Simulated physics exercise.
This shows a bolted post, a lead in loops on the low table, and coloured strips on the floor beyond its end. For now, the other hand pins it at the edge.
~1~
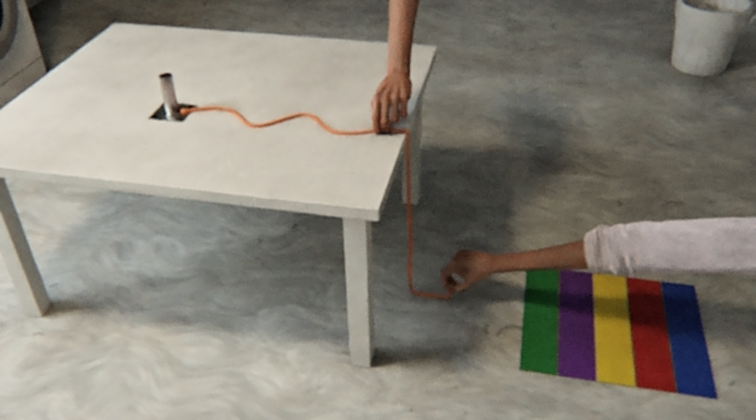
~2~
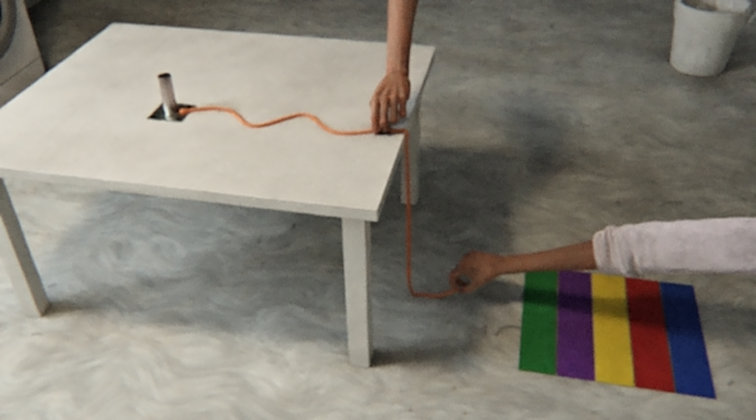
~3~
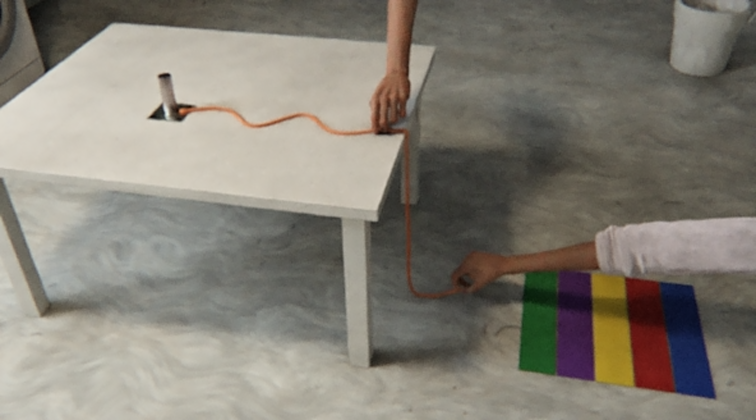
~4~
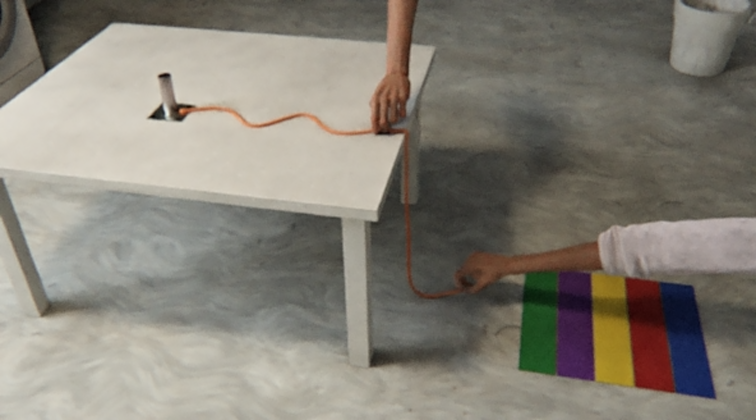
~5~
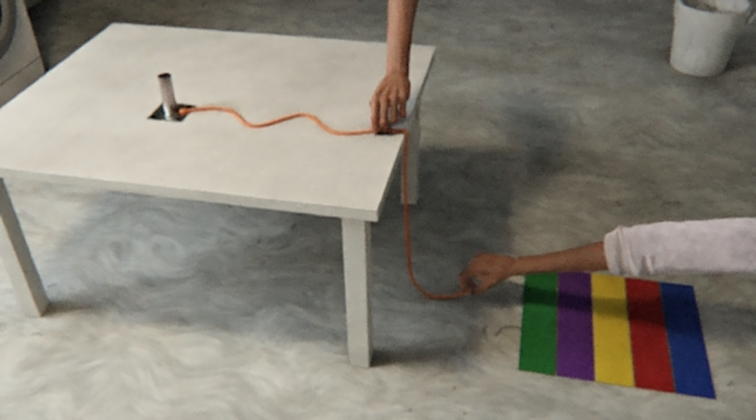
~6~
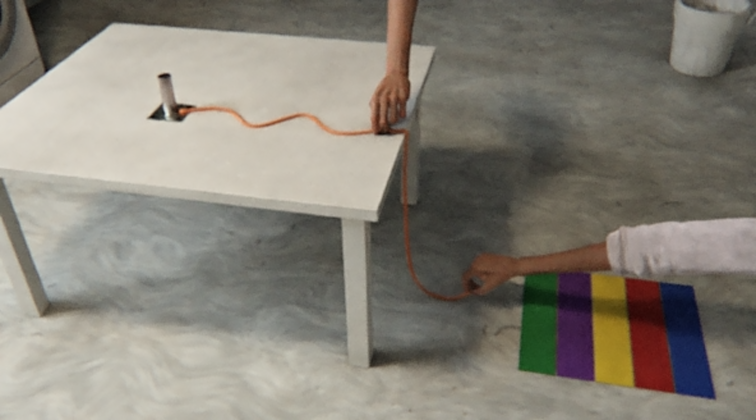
An orange cord's lower end, held in one hand near the floor, shifted slightly right toward the coloured strips, while another hand kept the cord pinned at the white table's edge.
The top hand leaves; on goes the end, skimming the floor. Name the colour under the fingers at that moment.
Yellow.
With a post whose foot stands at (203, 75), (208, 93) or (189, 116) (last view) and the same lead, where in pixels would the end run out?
Near (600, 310); near (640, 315); near (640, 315).
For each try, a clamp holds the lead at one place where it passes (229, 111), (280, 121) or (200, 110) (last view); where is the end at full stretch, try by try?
Per try (px, approx.): (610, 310); (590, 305); (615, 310).
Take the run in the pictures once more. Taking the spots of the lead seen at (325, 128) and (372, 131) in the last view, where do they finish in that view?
The first settles around (358, 128), the second around (408, 138).
Soon after, end near (538, 300); over green.
Then, end near (587, 306); over purple.
At full stretch, end near (616, 310); over yellow. It gets as far as the yellow strip.
